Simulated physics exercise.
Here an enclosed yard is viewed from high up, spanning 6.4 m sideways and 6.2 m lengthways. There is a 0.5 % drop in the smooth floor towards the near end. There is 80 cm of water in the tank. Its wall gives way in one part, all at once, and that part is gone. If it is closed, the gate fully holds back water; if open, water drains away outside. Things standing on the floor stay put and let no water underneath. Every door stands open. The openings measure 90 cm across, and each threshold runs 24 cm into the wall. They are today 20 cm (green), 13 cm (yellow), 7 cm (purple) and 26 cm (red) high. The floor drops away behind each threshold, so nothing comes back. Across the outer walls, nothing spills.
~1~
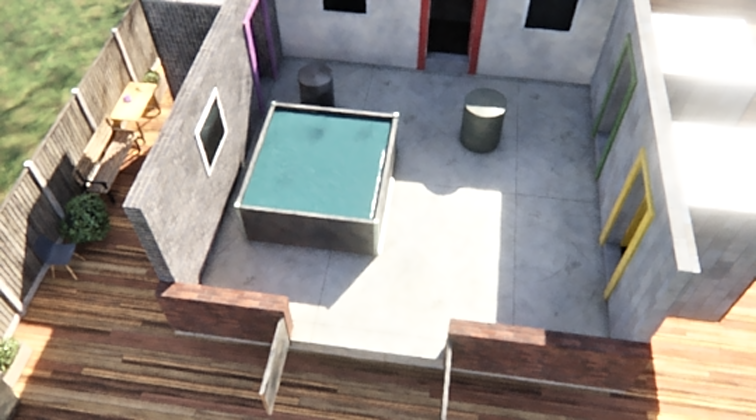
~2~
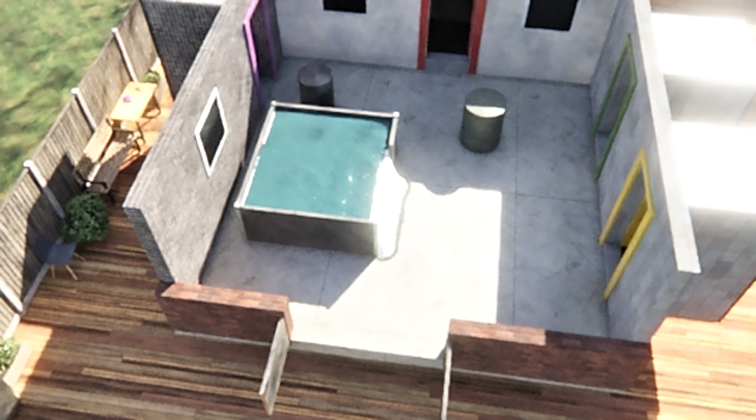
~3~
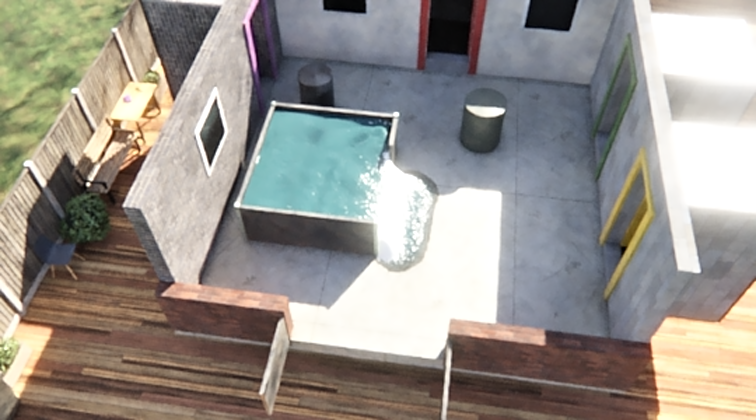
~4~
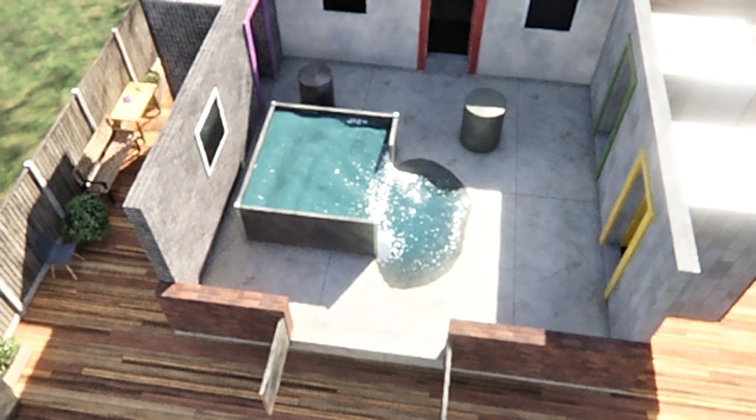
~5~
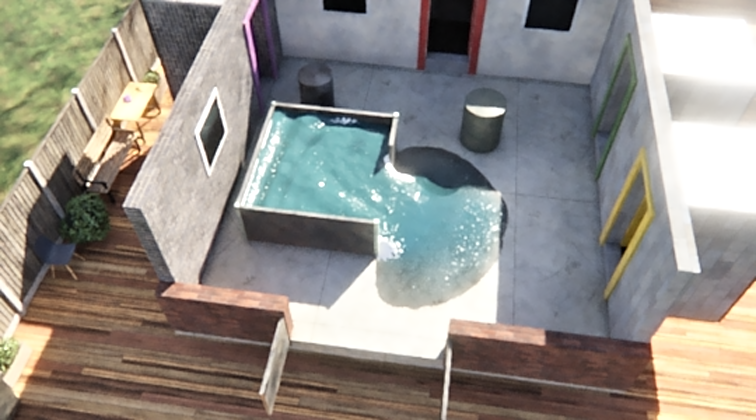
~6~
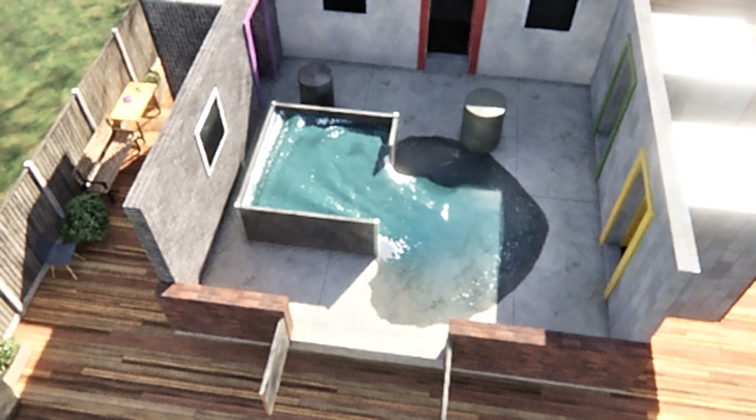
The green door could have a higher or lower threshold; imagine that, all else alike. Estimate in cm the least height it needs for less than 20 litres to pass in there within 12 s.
I would say 18 cm.
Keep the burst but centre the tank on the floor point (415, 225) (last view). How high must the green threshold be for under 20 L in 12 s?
You'd need some 7.5 cm.
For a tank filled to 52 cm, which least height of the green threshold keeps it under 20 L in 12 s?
Something near 9.5 cm should do.
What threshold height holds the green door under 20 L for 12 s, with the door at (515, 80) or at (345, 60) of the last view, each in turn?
Minimums: About 14.5 cm and 8.5 cm.
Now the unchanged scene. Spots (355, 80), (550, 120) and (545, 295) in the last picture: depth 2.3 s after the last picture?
Close to 0, 9 and 29 cm deep.
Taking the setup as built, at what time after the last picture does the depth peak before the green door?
Roughly 1.6 s.
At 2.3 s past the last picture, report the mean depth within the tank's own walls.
Near 29 cm, averaged.
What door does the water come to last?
That would be the purple door.
Then, 0.7 s after the last picture water covers 40 % of the floor, deepest (40 cm) near (392, 230); 7 cm at the green door, 0 litres in over its 20 cm threshold.
Then, 2.3 s after the last picture water covers 50 % of the floor, deepest (35 cm) near (605, 333); 21 cm at the green door, 7 litres in over its 20 cm threshold.
Then, 11.3 s after the last picture water covers 100 % of the floor, deepest (14 cm) near (266, 104); 8 cm at the green door, 9 litres in over its 20 cm threshold.
At the green door as built, the water peaked near 25 cm, 1.5 s after the last picture.
With a threshold of 15.5 cm, 33 litres would have come in within the 12 s; with 21 cm, 6 litres. So under 20 litres takes about 18 cm.
